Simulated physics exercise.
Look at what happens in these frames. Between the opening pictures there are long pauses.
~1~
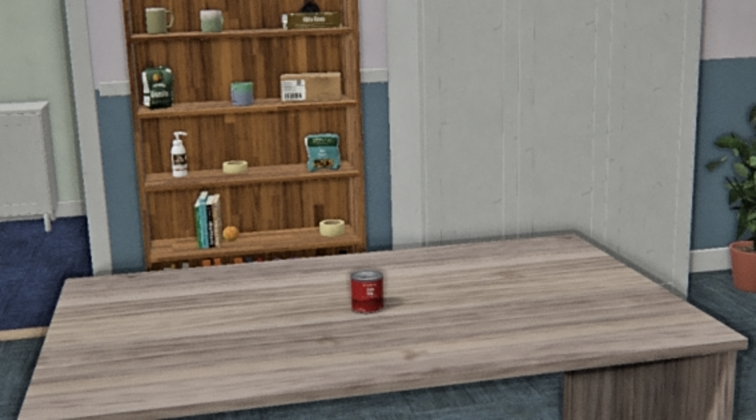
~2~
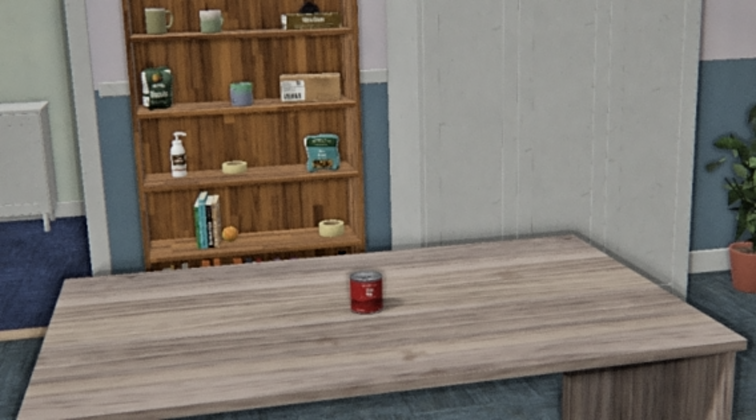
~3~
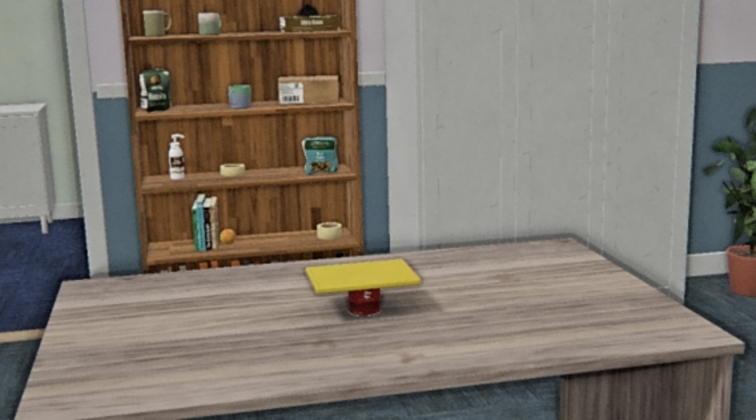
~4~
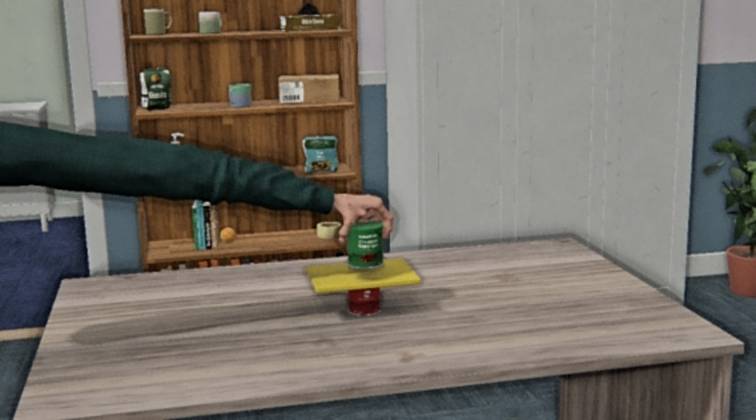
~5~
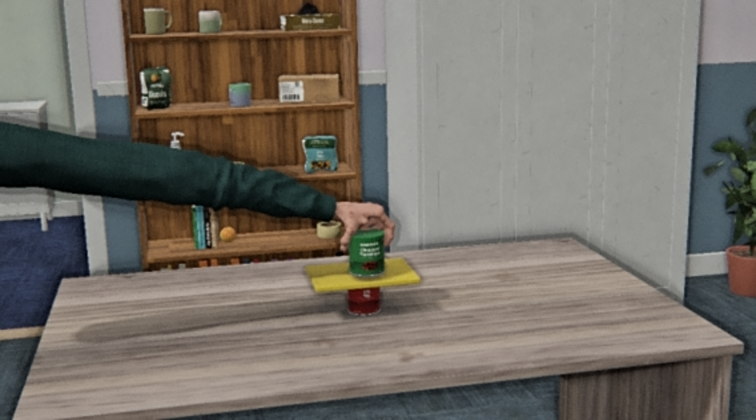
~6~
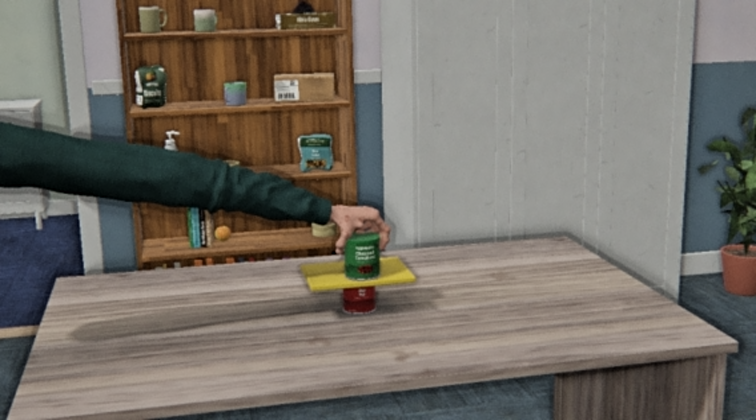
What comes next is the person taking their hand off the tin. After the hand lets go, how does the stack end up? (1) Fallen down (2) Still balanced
Still balanced (2).
Then, 0.40 s on from there, no change.
Then, 1.00 s on from there, green tin resting near (362, 257).
In the end, all 3 unmoved. At the end, from the last picture's camera, green tin near (362, 257). The stack stays up.
